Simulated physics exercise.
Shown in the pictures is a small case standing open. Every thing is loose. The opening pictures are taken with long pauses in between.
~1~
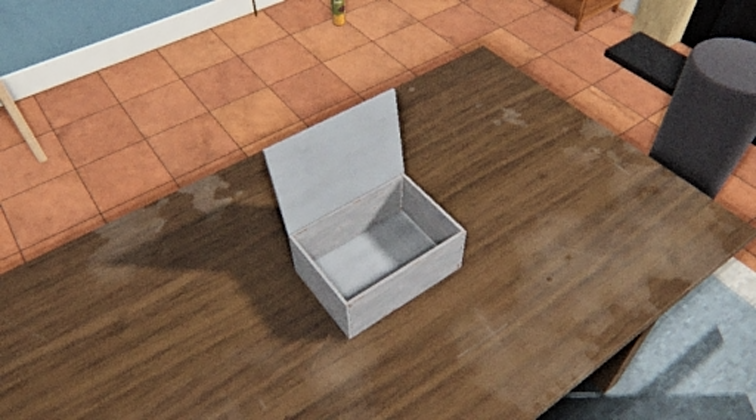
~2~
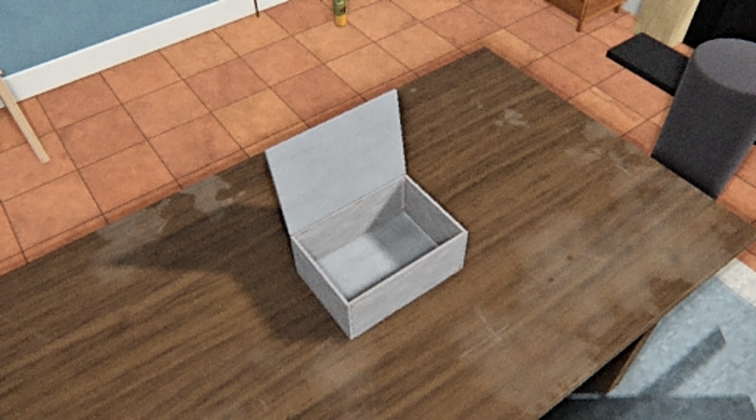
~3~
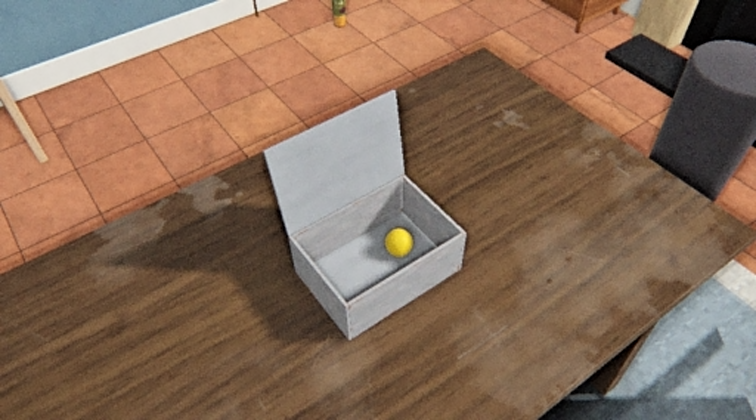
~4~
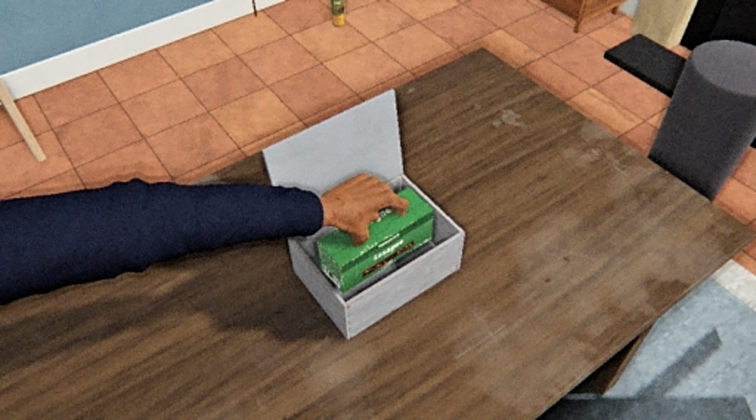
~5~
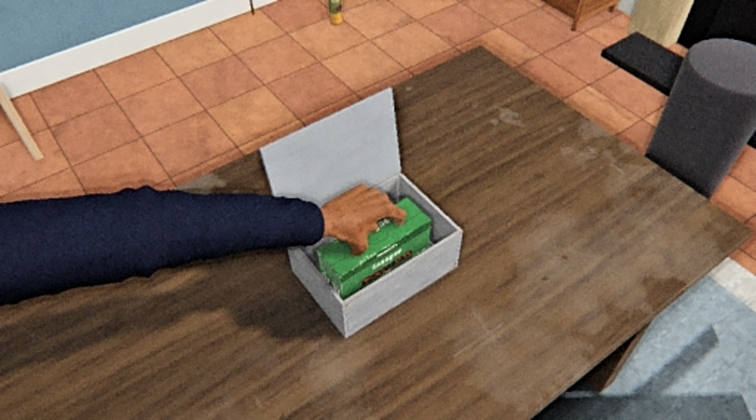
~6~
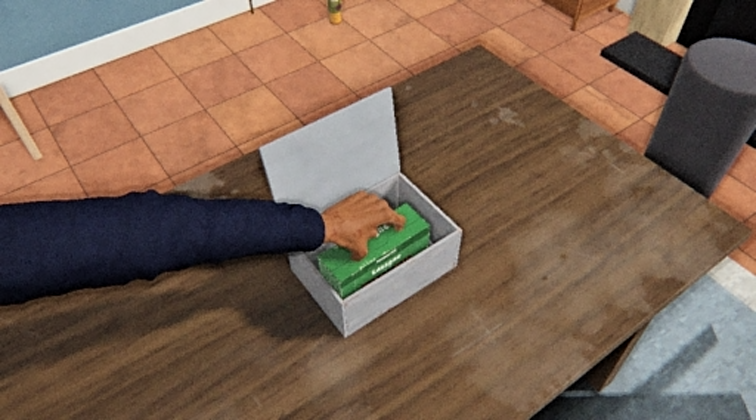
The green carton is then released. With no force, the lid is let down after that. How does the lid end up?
The lid ends up closed flat.
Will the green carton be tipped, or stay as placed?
It ends up leaning.
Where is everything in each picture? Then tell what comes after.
In the first picture, the last thing is not in view yet.
In the second picture, the last thing is not in view yet.
In the third picture, the last thing is not in view yet; yellow lemon (399, 243).
The fourth picture shows coming down; green carton (377, 239).
The fifth picture shows coming down; green carton (376, 248).
The sixth picture shows put in, still held; green carton (375, 254).
Then, 0.50 s past the last view, green carton rocked 63° from its first pose near (384, 263); yellow lemon displaced a little.
Then, 1.40 s past the last view, lid 74° above the rim; green carton on its side near (386, 270); yellow lemon displaced about its own width.
Then, 1.70 s past the last view, lid 46° above the rim; green carton on its side near (386, 270); yellow lemon displaced about its own width.
Then, 2.00 s past the last view, lid 4° above the rim; green carton on its side near (386, 270); yellow lemon displaced about its own width.
Finally, lid shut; down or leaning hard in the box, green carton; moved from the start, yellow lemon. Final places as the last picture's camera would see them, green carton near (386, 270).
